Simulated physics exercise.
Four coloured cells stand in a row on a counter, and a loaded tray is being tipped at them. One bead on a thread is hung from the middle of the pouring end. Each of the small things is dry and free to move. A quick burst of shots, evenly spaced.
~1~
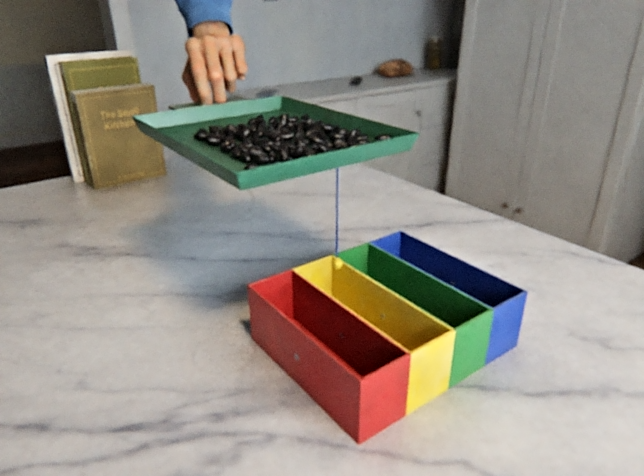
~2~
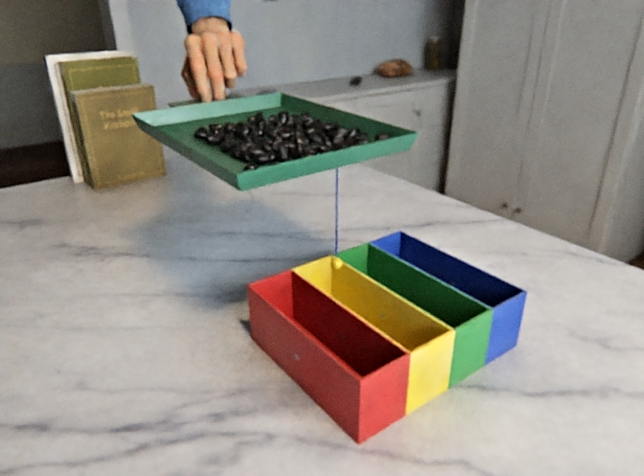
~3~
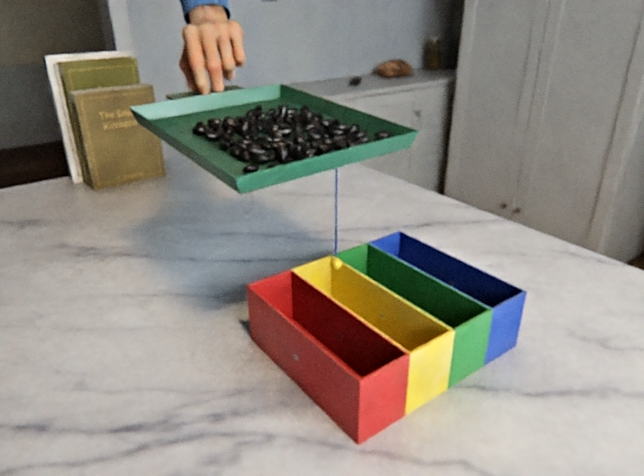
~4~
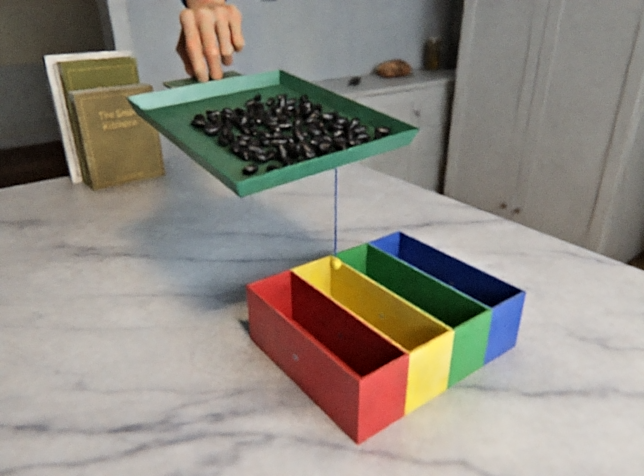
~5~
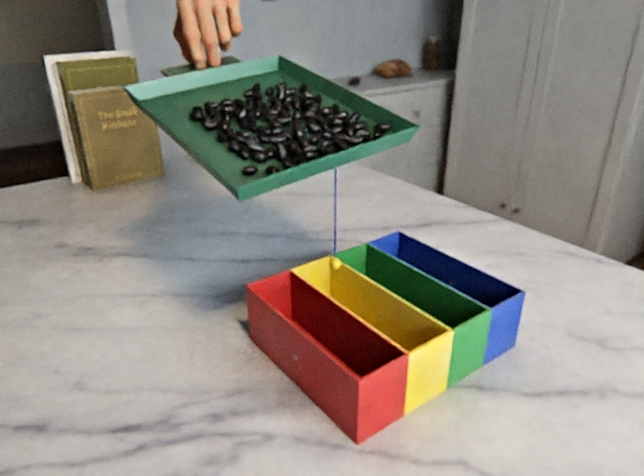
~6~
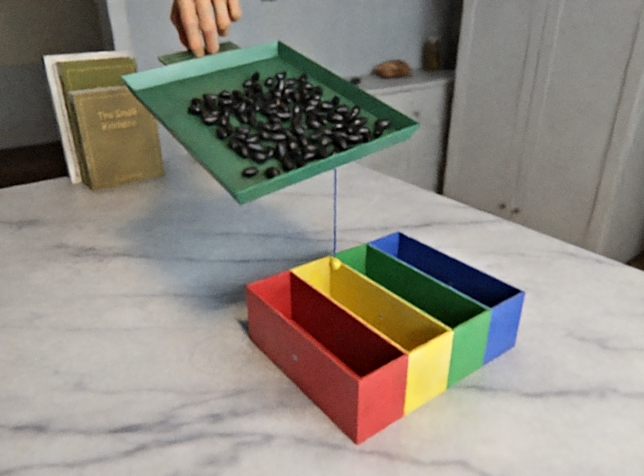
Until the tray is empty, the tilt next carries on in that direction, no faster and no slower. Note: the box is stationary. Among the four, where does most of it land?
Mostly in the red cell.
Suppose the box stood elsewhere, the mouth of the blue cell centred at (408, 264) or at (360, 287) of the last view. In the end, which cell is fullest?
The red one; the cell in yellow.
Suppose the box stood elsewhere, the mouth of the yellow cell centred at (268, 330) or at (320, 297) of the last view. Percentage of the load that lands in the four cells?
The first yields 100 per cent and the second 80 per cent.
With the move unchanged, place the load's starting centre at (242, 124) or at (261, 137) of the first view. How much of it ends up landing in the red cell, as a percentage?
First case: Some 30 %; second case: Some 30 %.
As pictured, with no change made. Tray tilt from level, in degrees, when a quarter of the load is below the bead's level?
Roughly 85°.
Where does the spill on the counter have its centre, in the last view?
I'd say near (234, 392), give or take.
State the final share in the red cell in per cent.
Roughly 30 %.
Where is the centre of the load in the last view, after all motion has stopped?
Roughly at (270, 383), give or take.
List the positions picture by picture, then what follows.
Corners of the pouring end near (240, 170) and (411, 133), level; middle of the load near (286, 137), black beans; bead on its thread near (337, 263); red cell near (384, 393); yellow cell near (430, 366); green cell near (470, 343); blue cell near (506, 323), in the first frame.
Corners of the pouring end near (240, 171) and (411, 132), level; middle of the load near (285, 136), in the second frame.
Corners of the pouring end near (239, 174) and (411, 131), tipped barely, lowest at the left corner; middle of the load near (285, 132), in the third frame.
Corners of the pouring end near (239, 178) and (411, 128), tipped a little, lowest at the left corner; middle of the load near (284, 127), in the fourth frame.
Corners of the pouring end near (239, 183) and (411, 125), tipped a little, lowest at the left corner; middle of the load near (284, 121), in the fifth frame.
Corners of the pouring end near (239, 187) and (412, 123), tipped clearly, lowest at the left corner; middle of the load near (283, 116); red cell near (383, 393); yellow cell near (428, 367); green cell near (468, 344); blue cell near (504, 323), in the sixth frame.
Shortly afterwards, tray tipped steeply; all but a few on the tray; only a few falling or outside the box.
Next, tray tipped right over; a little on the tray; near a quarter in the red cell; only a few in the yellow cell; near two thirds falling or outside the box.
Some moments later, tray tipped past a quarter turn; near a third in the red cell; only a few in the yellow cell; near two thirds falling or outside the box.
In the end, tray tipped past a quarter turn; near a third in the red cell; only a few in the yellow cell; none at all in the green cell; none at all in the blue cell; near two thirds outside the box.
